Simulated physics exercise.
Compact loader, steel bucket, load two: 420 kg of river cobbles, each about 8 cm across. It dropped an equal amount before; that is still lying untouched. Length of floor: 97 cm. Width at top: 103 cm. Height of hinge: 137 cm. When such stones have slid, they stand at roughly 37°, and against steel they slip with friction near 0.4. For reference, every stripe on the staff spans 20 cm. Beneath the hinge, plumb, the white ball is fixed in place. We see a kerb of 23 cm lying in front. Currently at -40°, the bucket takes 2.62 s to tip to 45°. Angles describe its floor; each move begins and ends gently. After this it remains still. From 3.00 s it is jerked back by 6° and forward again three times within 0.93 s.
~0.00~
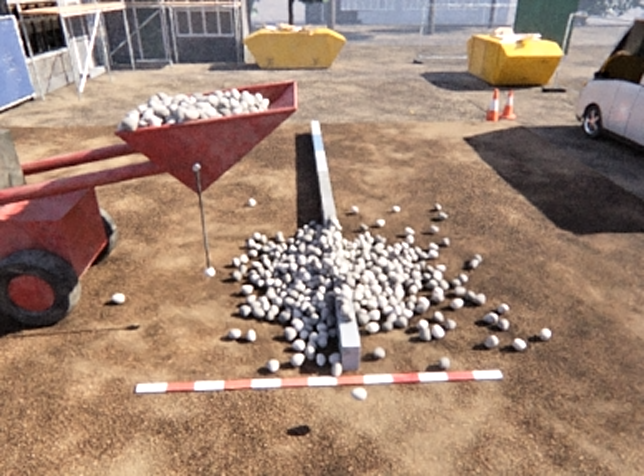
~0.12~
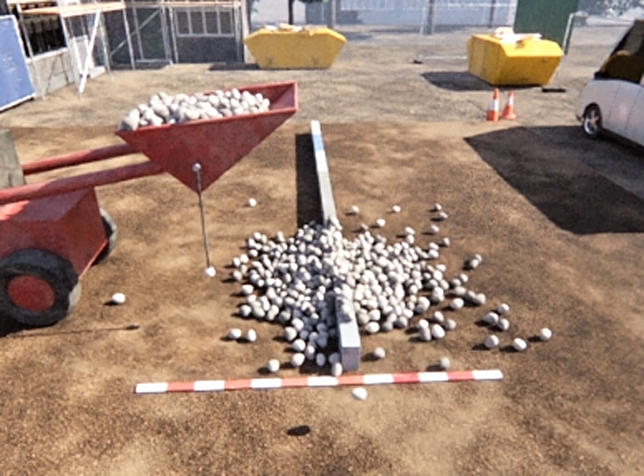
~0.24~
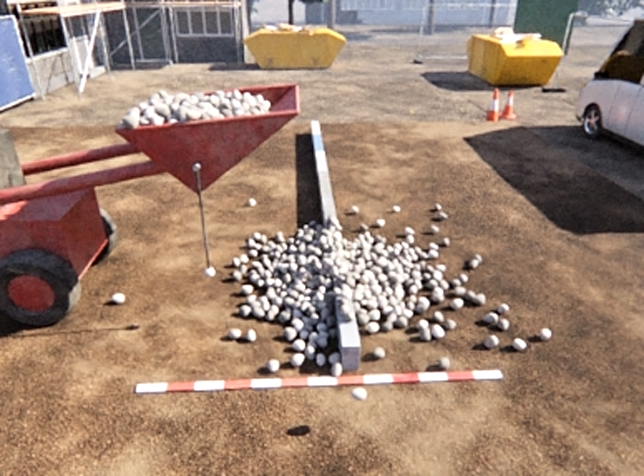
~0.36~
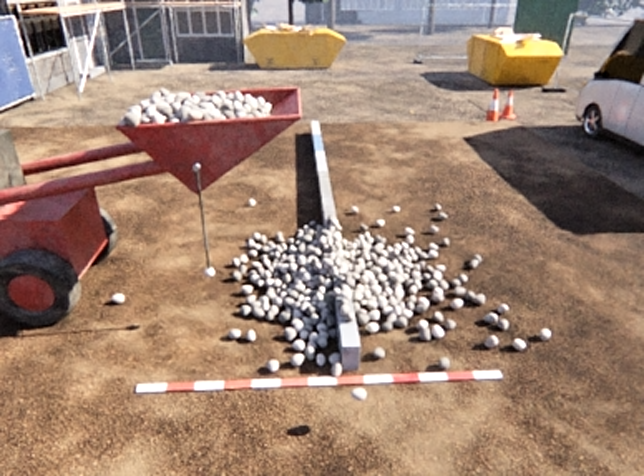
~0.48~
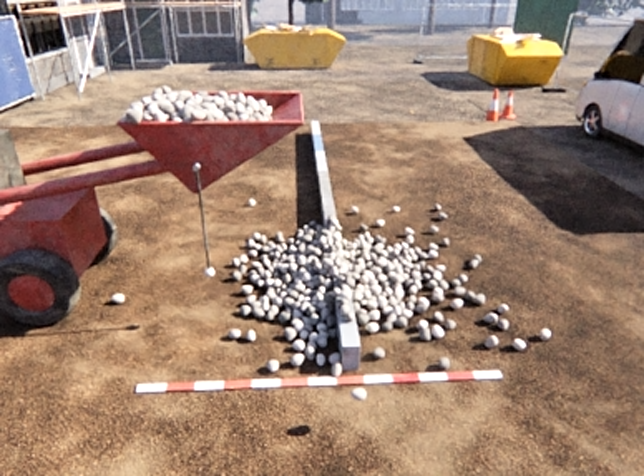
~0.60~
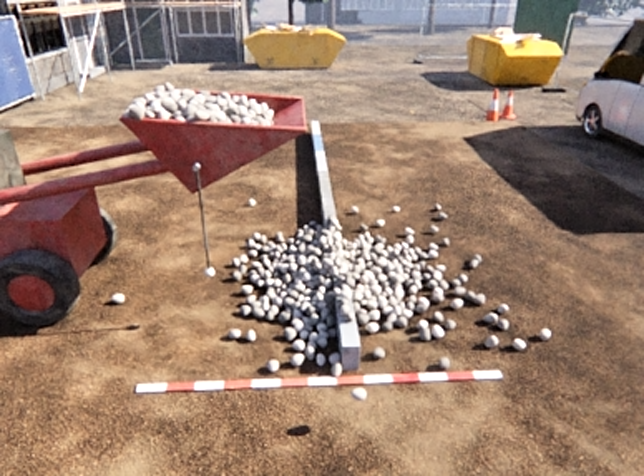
The footage shows a red loader on brown ground holding a bucket of pale stones above left of a scattered stone pile straddling a kerb; the bucket slowly tilts slightly forward, its right lip lowering, while the pile stays still.
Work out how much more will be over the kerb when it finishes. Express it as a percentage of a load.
Around 24 out of 100.
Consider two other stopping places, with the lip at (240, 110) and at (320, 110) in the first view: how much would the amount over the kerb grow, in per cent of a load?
Roughly 0 and 60 per cent, in that order.
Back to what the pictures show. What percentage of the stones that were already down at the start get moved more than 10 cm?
Near 15 per cent, I reckon.
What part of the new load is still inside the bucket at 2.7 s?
Close to 0 in a hundred is still held.
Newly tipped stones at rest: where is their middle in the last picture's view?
Centre: Approx. (308, 267).
After 2.0 s the floor is at 32°; in per cent of one load, 82 in the bucket, 82 on this side of the kerb, 37 over the kerb; the foremost stones are at (481, 274).
After 2.7 s the floor is at 45°; in per cent of one load, 1 in the bucket, 143 on this side of the kerb, 57 over the kerb; the foremost stones are at (480, 270).
After 4.4 s the floor is at 45°; in per cent of one load, 0 in the bucket, 140 on this side of the kerb, 61 over the kerb; the foremost stones are at (483, 271).
After 7.0 s the floor is at 45°; in per cent of one load, 0 in the bucket, 140 on this side of the kerb, 61 over the kerb; the foremost stones are at (483, 271). Net gain over the kerb, 24.
